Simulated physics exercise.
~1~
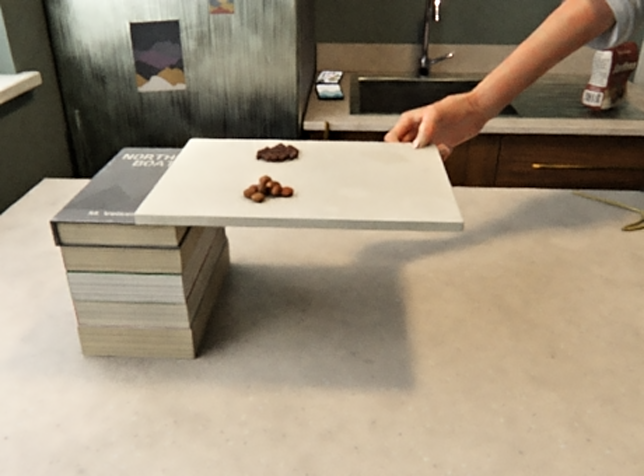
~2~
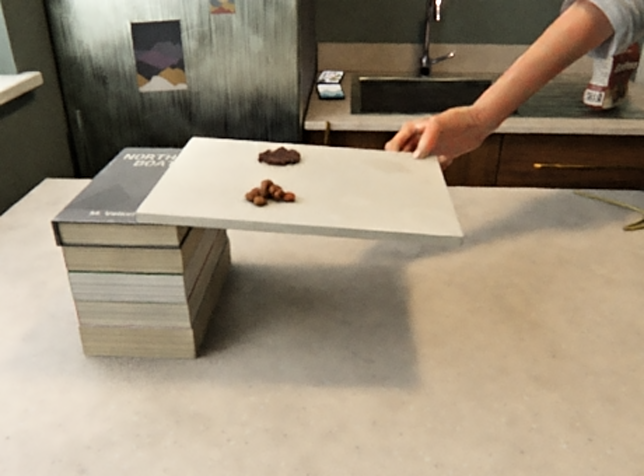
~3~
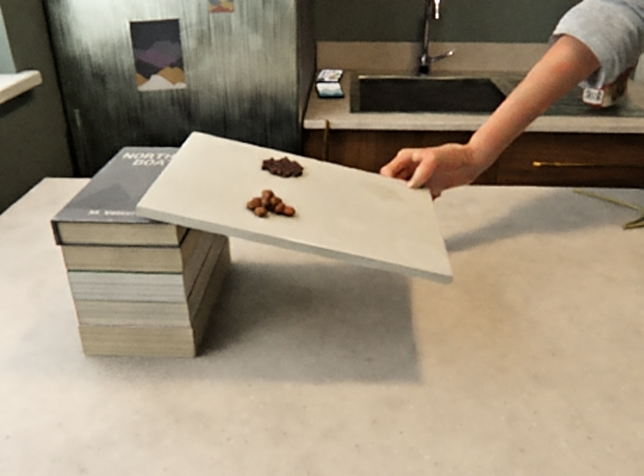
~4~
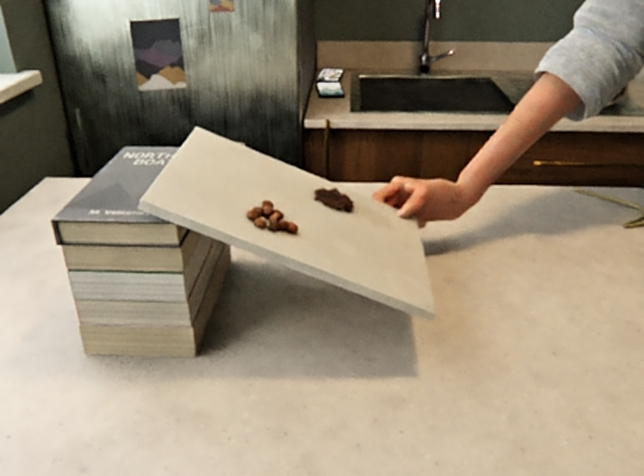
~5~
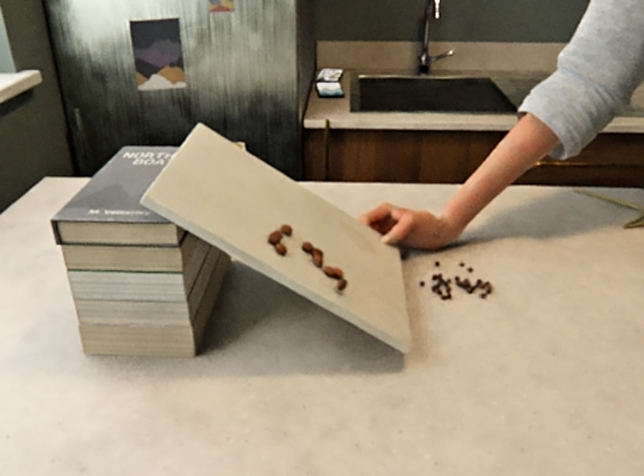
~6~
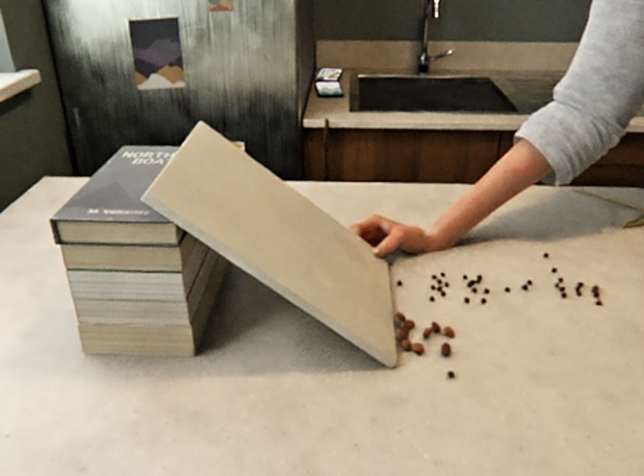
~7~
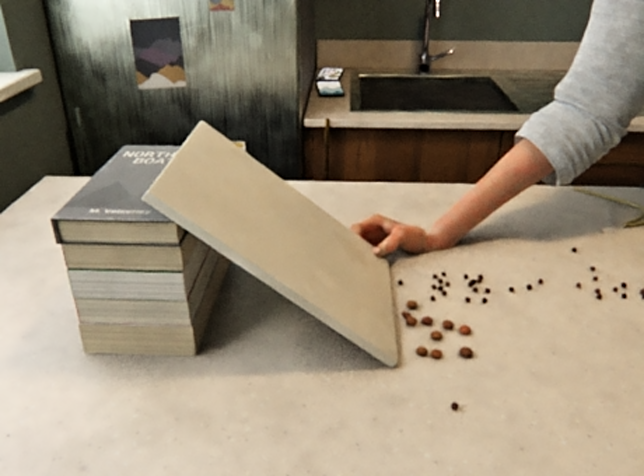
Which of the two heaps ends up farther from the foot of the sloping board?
The small dark pieces from the far heap end up farther away, spread out to the right, while the larger reddish-brown nuts stay mostly near the foot of the board.
On a pale kitchen counter, seen from the front and slightly above with a dark sink behind, a white board rests its left end on a stack of books while a hand holds up its right end. Two small heaps lie on it, larger reddish-brown nuts nearer the viewer and small dark pieces farther back. The hand lowers its end, and the dark pieces slide down first, scattering on the counter. The nuts follow as the board's end reaches the counter. Finally the nuts sit near the board's foot, while the dark pieces lie strewn farther right.
